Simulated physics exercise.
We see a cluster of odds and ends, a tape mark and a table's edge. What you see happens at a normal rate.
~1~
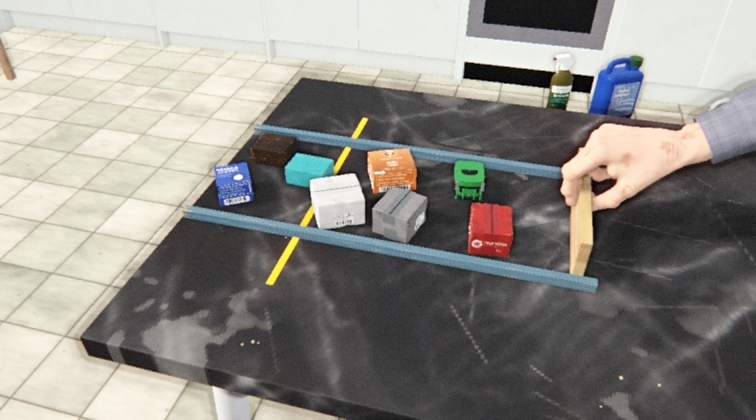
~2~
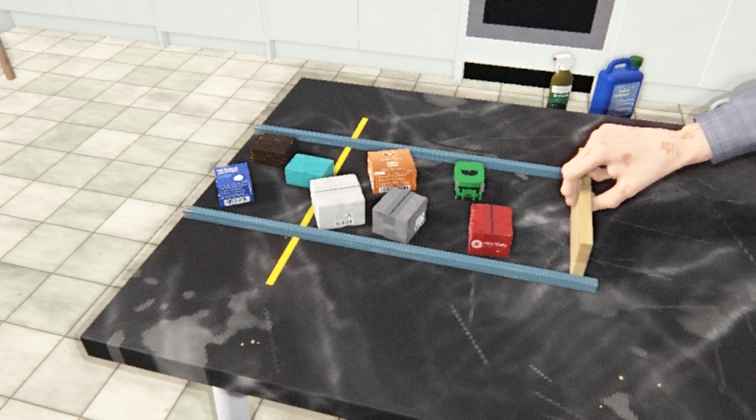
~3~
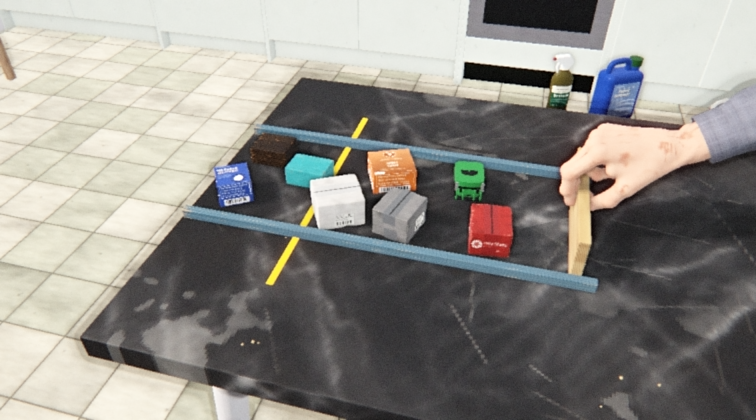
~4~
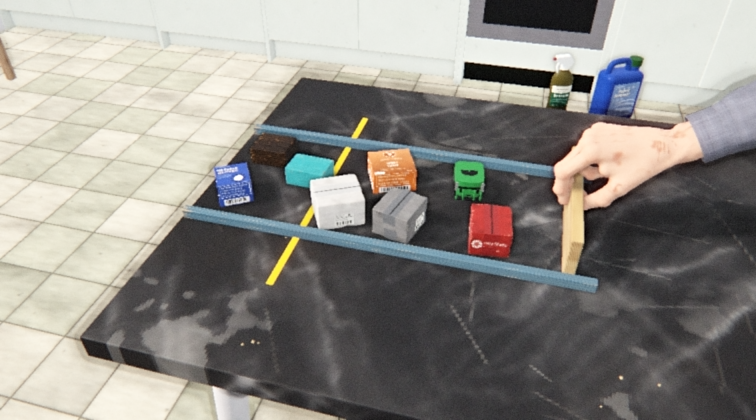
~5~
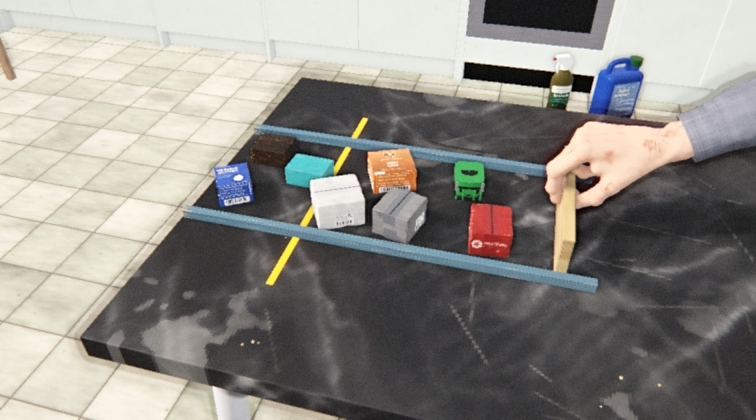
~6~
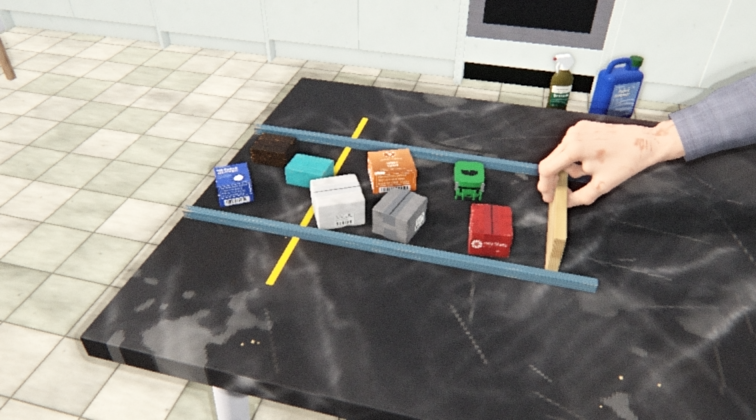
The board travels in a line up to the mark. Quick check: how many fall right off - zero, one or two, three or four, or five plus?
One or two.
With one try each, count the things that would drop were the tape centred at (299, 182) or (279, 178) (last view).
The counts would come to 4 and 4.
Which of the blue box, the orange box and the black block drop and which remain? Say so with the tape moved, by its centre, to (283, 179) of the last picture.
In that case the blue box tips off, the orange box does not drop, the black block tips off.
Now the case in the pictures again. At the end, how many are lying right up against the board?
At rest, 2 are in contact.
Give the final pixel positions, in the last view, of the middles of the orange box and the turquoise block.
Orange box at (291, 155), turquoise block at (243, 165).
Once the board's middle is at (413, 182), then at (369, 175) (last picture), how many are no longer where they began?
Counts: 5 and 8.
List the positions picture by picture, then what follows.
Blue box (234, 184); black block (274, 150); turquoise block (310, 171); board (581, 209); tape (326, 186), in the first frame.
Black block (275, 150); green case (468, 181), in the second frame.
Turquoise block (310, 172); orange box (391, 171), in the third frame.
Blue box (234, 184); white box (338, 202), in the fourth frame.
Black block (275, 150); board (565, 206), in the fifth frame.
Blue box (234, 184); black block (275, 150); turquoise block (310, 172); board (557, 205); tape (326, 186), in the sixth frame.
A little later, none off yet; blue box at rest near (234, 184); black block at rest near (275, 150); turquoise block at rest near (310, 172).
When it is over, the number that fall off is one or two; down, blue box.
